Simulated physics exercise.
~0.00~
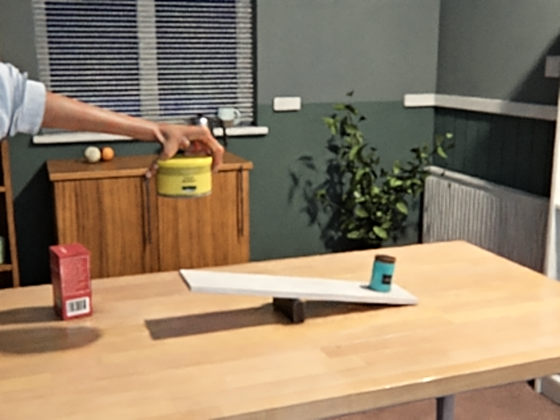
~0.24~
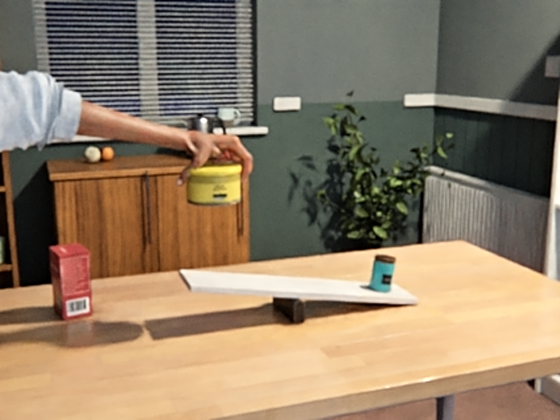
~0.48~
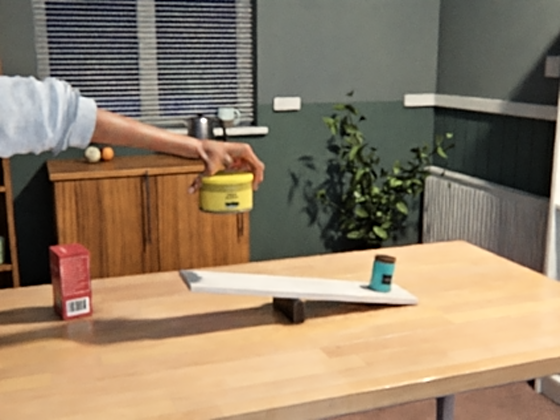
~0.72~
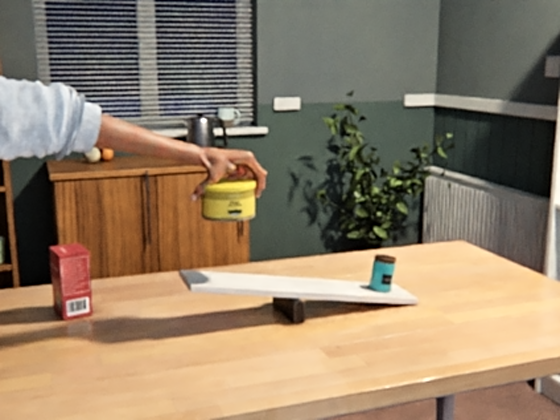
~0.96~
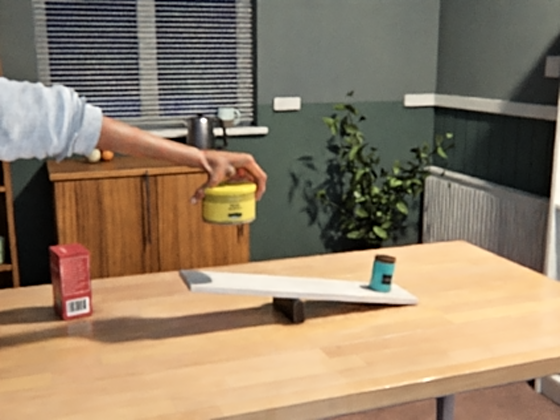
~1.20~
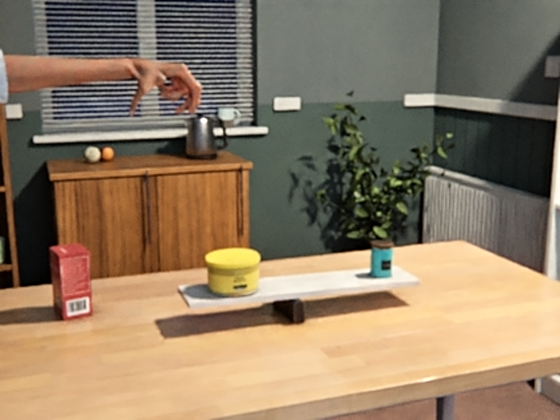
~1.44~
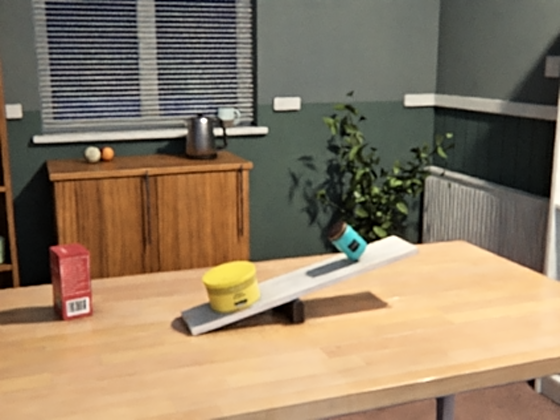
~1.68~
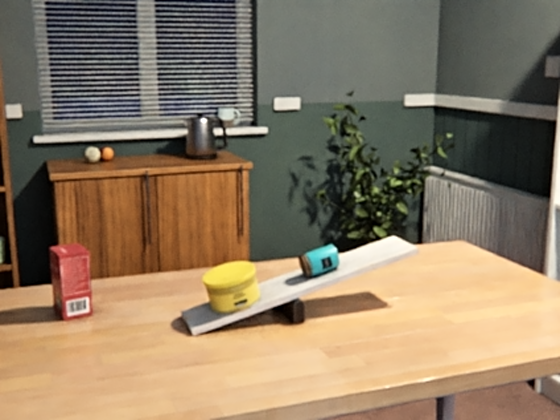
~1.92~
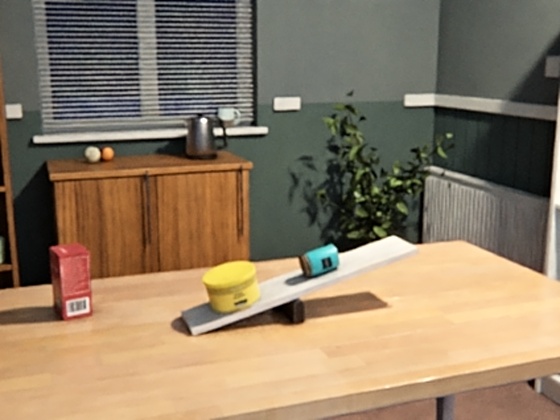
A yellow tub tipped a makeshift see-saw the other way after a hand carried it right and released it over the raised left end; the turquoise shaker toppled, slid inward and ended on its side on the sloping white plank, the tub still upright.
